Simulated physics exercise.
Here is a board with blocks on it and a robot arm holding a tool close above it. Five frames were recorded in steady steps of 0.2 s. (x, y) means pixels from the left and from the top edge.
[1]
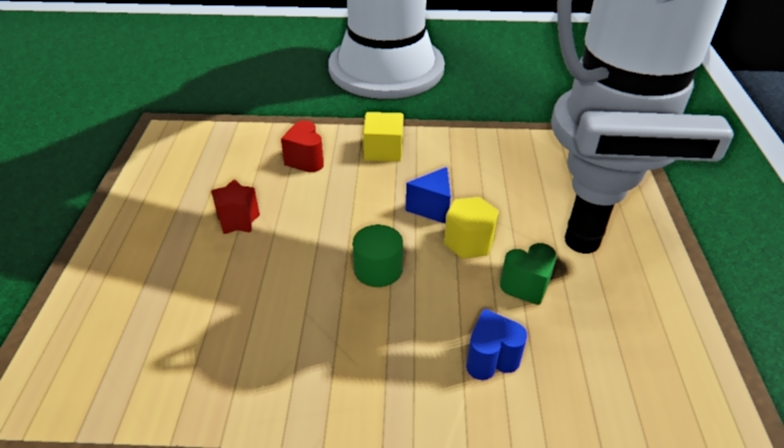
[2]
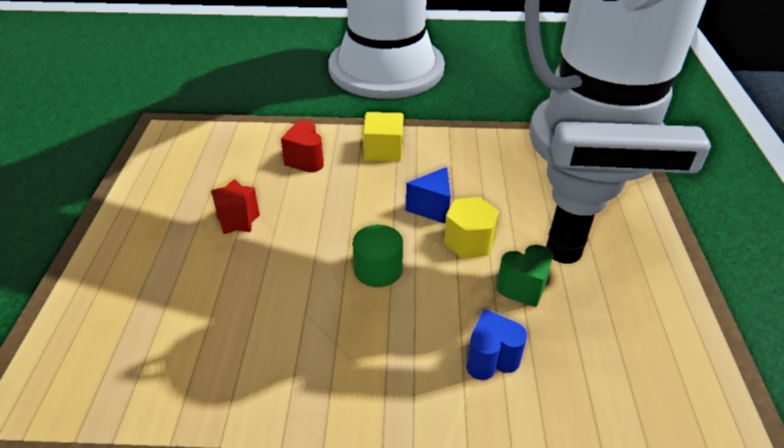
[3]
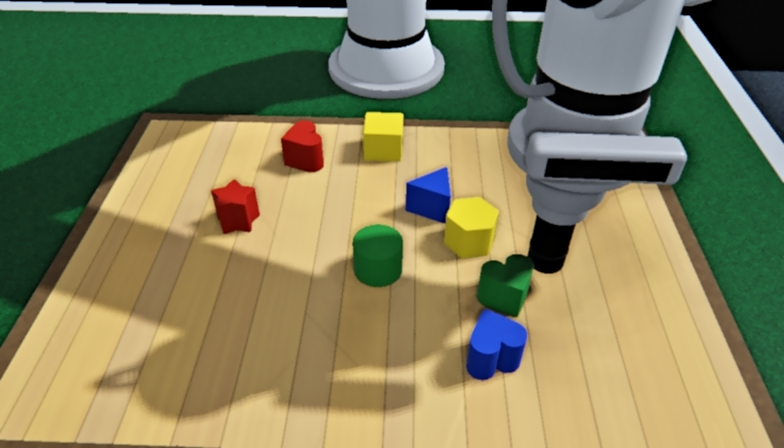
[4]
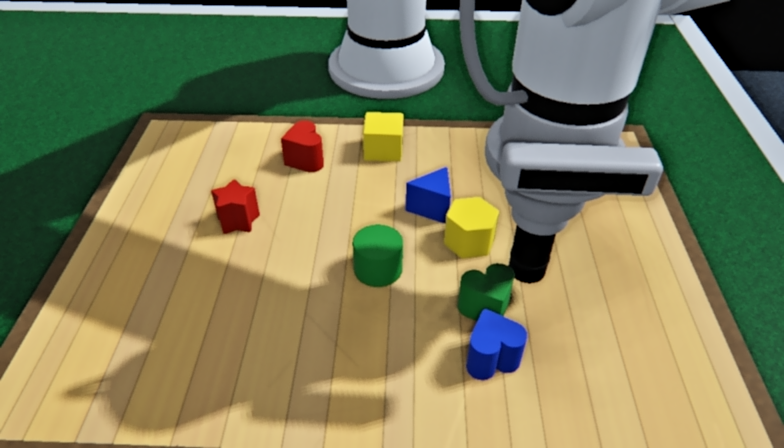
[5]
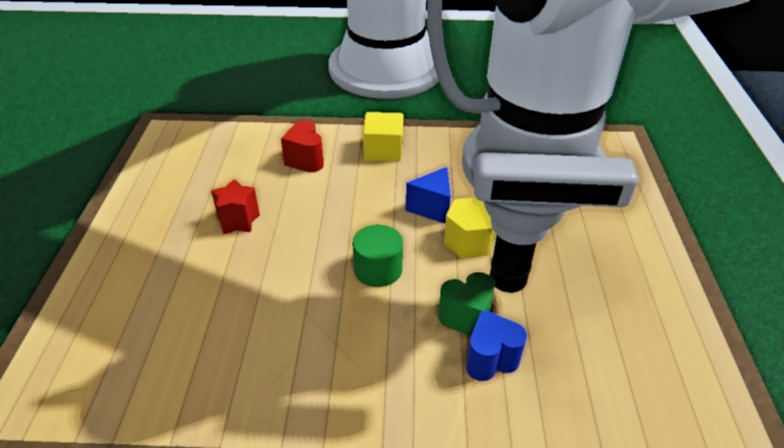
The video shows a robot arm above a wooden board of colored blocks, its dark tool tip moving left and slightly toward the viewer, pushing the green heart block past the yellow six-sided block and close beside the blue heart block.
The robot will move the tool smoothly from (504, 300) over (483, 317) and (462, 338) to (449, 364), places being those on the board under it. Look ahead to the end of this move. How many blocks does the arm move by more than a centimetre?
Most likely two.
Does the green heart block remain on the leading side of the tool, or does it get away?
Left aside or behind.
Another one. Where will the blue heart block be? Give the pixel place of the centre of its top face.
Final place: (490, 358).
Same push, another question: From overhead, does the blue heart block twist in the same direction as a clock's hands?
No, that is not what happens.
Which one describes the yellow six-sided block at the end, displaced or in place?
It stays.
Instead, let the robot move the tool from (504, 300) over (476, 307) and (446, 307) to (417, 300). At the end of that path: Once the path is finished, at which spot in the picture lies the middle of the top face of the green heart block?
It ends at (410, 306).
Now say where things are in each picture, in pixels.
In the first frame, tip of the tool at (582, 243), middles of tops, green heart block at (534, 258), yellow six-sided block at (473, 213), blue heart block at (497, 332).
In the second frame, tool at (563, 252), green heart block at (530, 260).
In the third frame, tool at (545, 262), green heart block at (510, 270).
In the fourth frame, tool at (527, 271), green heart block at (490, 280).
In the fifth frame, tool at (508, 280), green heart block at (470, 289), yellow six-sided block at (473, 213), blue heart block at (496, 333).
What follows on the original path. Halfway along, tool at (474, 308); green heart block at (428, 312), turned 20° clockwise; blue heart block at (494, 336), turned 15° anticlockwise.
At the end, tool at (451, 345); green heart block at (400, 328), turned 65° clockwise; yellow six-sided block unmoved; blue heart block at (490, 358), turned 85° anticlockwise.
